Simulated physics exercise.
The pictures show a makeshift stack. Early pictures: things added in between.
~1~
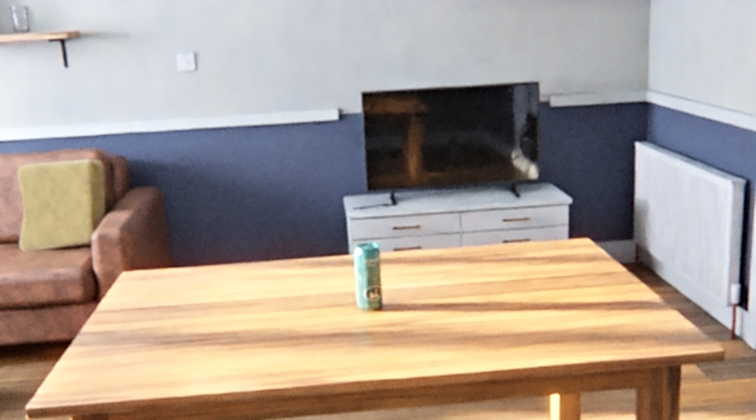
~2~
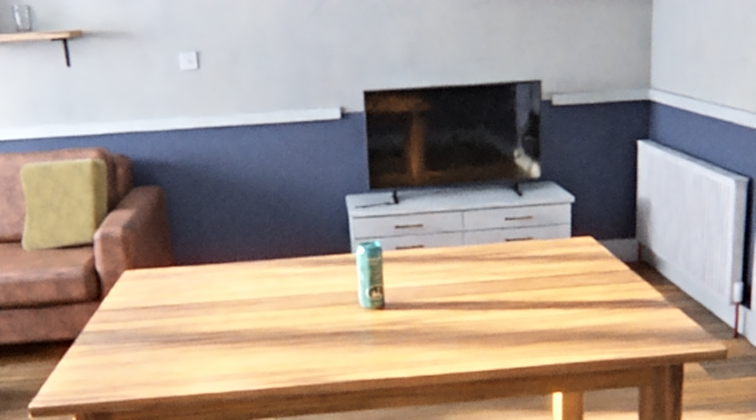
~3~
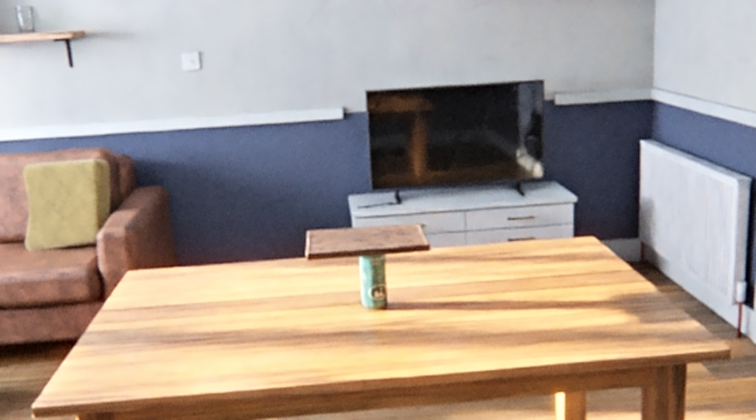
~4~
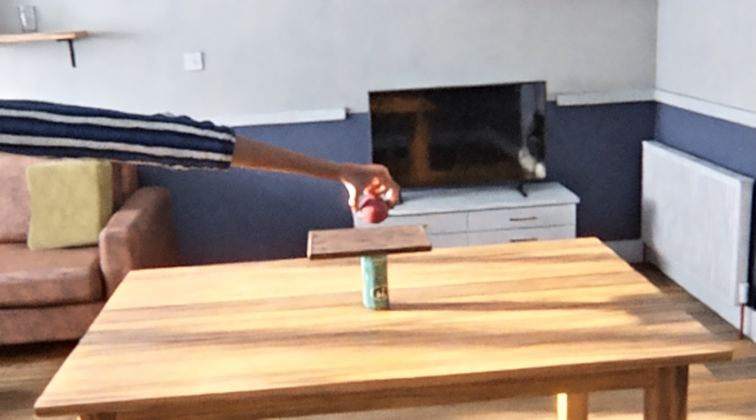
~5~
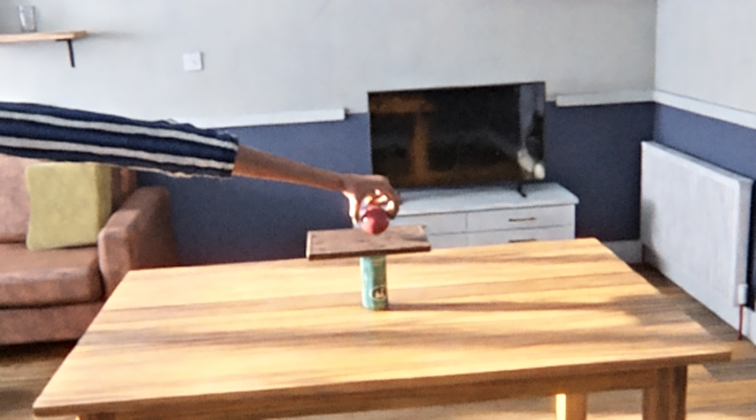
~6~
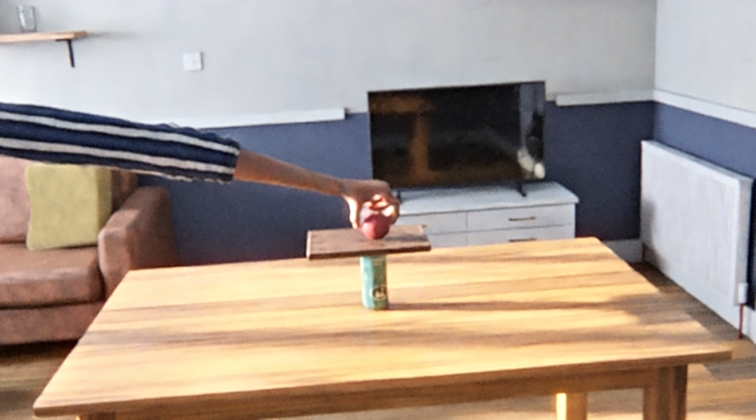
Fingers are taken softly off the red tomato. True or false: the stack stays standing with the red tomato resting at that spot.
True.
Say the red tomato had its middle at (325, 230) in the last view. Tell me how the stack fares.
The stack then collapses.
Then, 0.30 s after the last picture, nothing has stirred.
Then, 0.70 s after the last picture, red tomato resting near (376, 226).
At rest, all 3 in place. Seen from the same camera at the end, red tomato near (376, 226). The stack holds.
